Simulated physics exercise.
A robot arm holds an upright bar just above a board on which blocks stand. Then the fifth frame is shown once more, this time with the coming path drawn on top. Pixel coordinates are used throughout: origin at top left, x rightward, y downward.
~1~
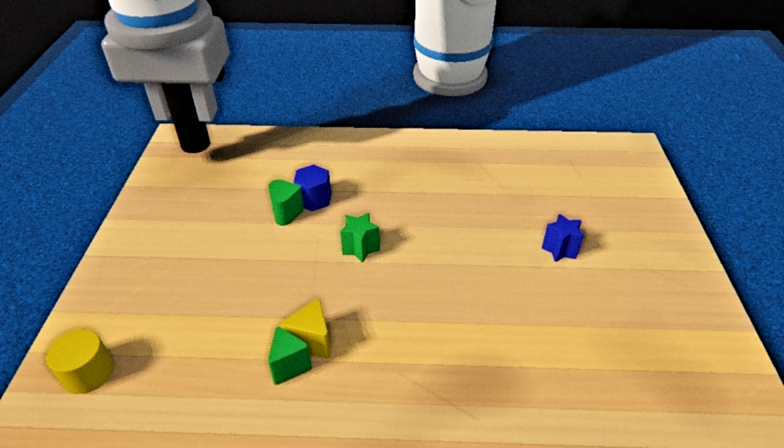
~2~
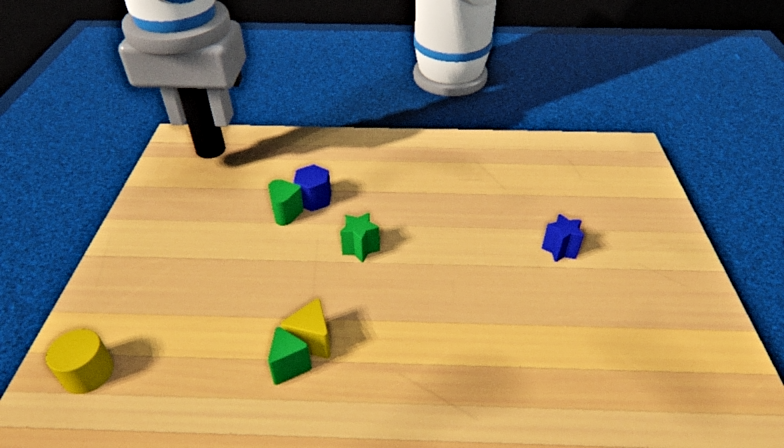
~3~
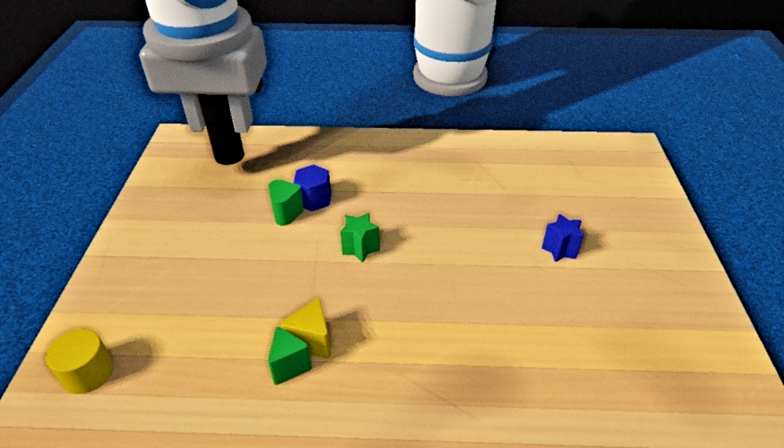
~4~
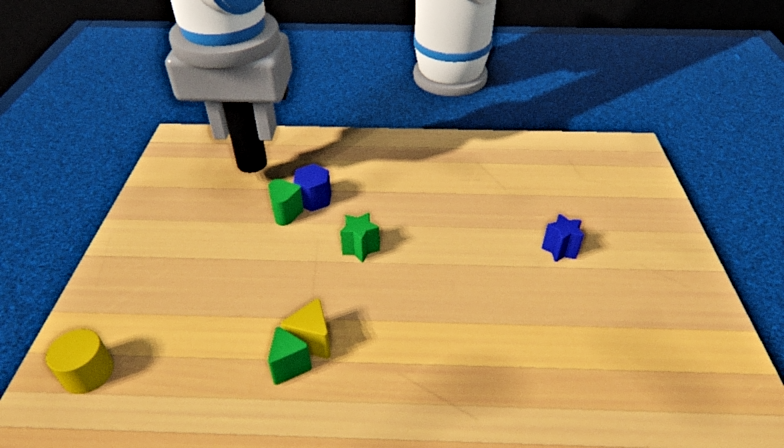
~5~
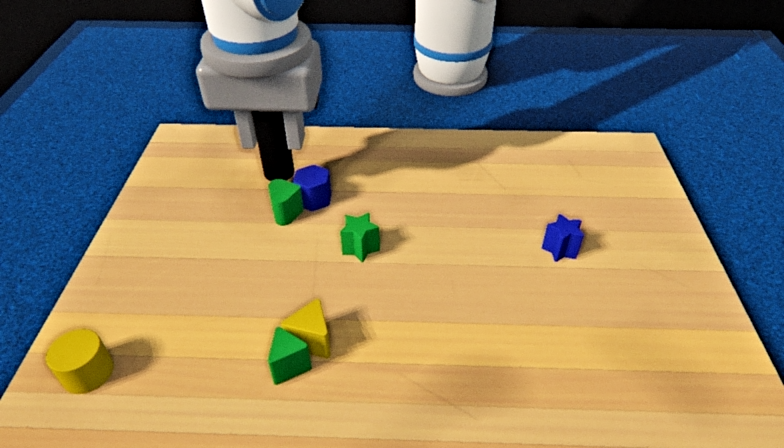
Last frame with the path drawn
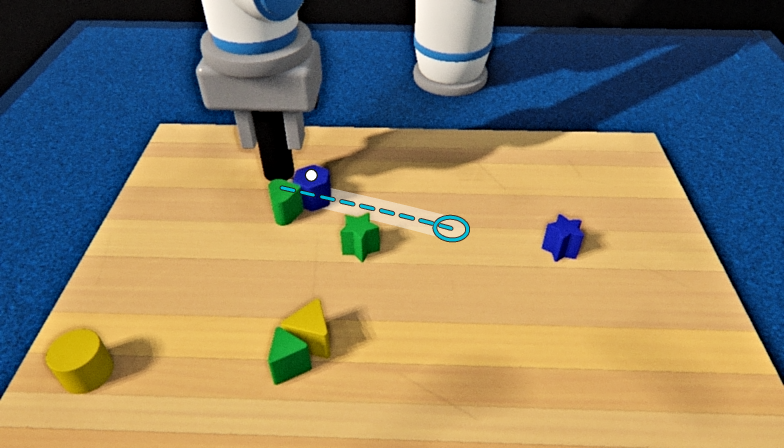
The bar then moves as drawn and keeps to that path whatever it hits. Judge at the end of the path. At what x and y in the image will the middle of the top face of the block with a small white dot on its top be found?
Put as a pixel place, it's (406, 219).
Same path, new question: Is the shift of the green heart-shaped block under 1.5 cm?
Yes, I think so.
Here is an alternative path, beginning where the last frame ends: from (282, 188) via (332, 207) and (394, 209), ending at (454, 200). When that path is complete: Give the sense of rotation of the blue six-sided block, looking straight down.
With the clock.
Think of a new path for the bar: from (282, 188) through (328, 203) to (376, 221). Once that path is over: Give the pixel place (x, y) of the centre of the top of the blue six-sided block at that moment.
The answer is (399, 214).
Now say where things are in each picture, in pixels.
The first frame shows bar tip (196, 145); block tops, green heart-shaped block (282, 190); blue six-sided block (311, 175); green star (359, 224).
The second frame shows bar (211, 150); blocks unchanged.
The third frame shows bar (230, 157); blocks unchanged.
The fourth frame shows bar (252, 164); blocks unchanged.
The fifth frame shows bar (279, 173); green heart-shaped block (282, 190); blue six-sided block (311, 175); green star (359, 224).
Path on the board, in a line from (282, 188) to (451, 228); the dot is on the blue six-sided block.
What follows on the original path. One third of the way, bar (335, 185); blue six-sided block (354, 193), turned 40° clockwise.
Two thirds of the way, bar (393, 199); blue six-sided block (395, 214), turned 105° clockwise; green star (365, 229), turned 45° clockwise.
At the end, bar (453, 214); green heart-shaped block in place; blue six-sided block (406, 219), turned 150° clockwise; green star (366, 229), turned 50° clockwise.
